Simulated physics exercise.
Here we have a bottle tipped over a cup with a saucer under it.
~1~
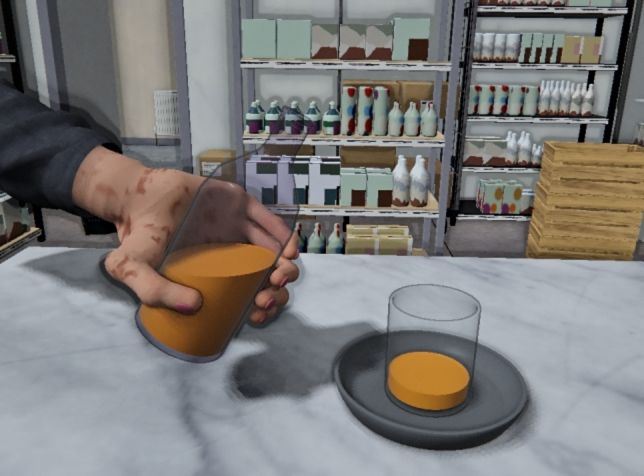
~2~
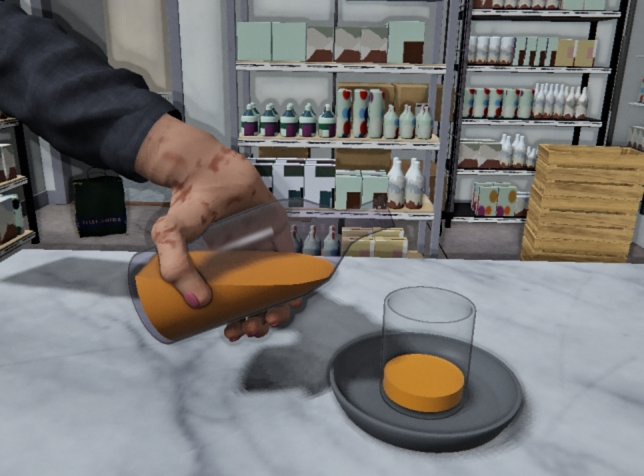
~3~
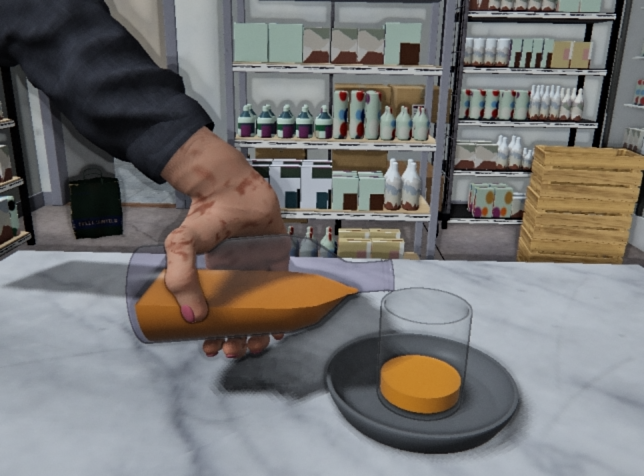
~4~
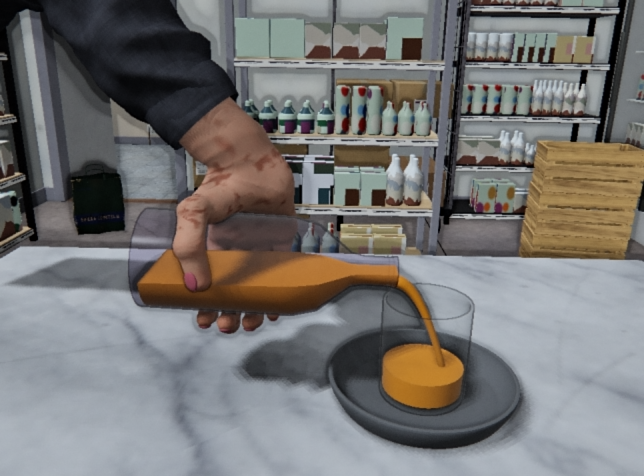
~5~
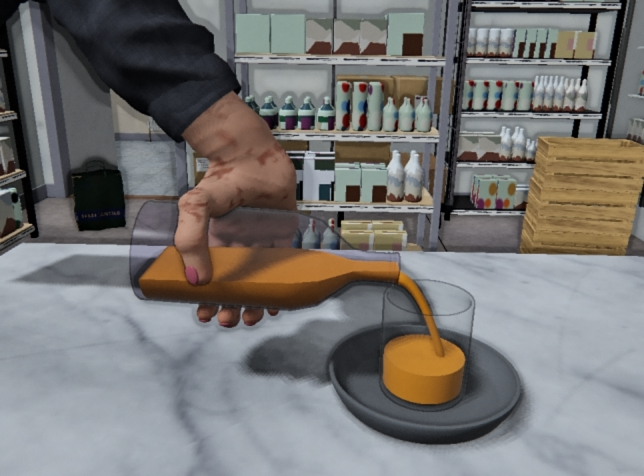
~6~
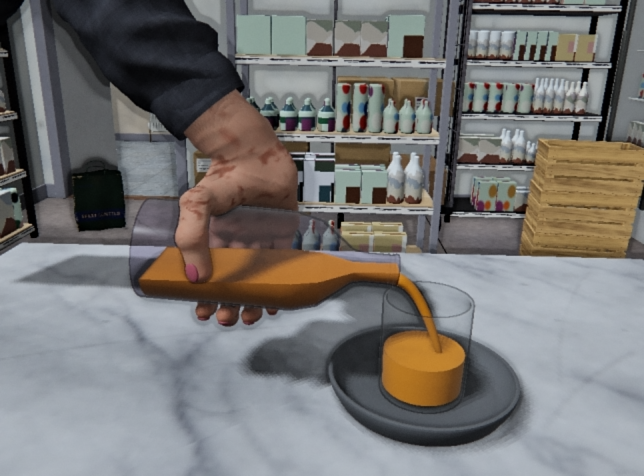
In a shop with stocked shelves, a hand tilting a clear bottle and pouring orange liquid into a glass on a grey saucer.
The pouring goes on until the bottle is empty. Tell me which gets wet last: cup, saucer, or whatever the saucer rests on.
Seems to me it will brim over into the saucer and halt there.
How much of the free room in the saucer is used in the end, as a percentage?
30 per cent, roughly.
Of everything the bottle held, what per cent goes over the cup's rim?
Roughly 20 percent, I'd say.
Soon after, the cup is about three quarters full; the saucer is dry.
Later, the cup is full to the brim; the saucer is wet, with room to spare.
In the end, the cup is full to the brim; the saucer is wet, with room to spare.
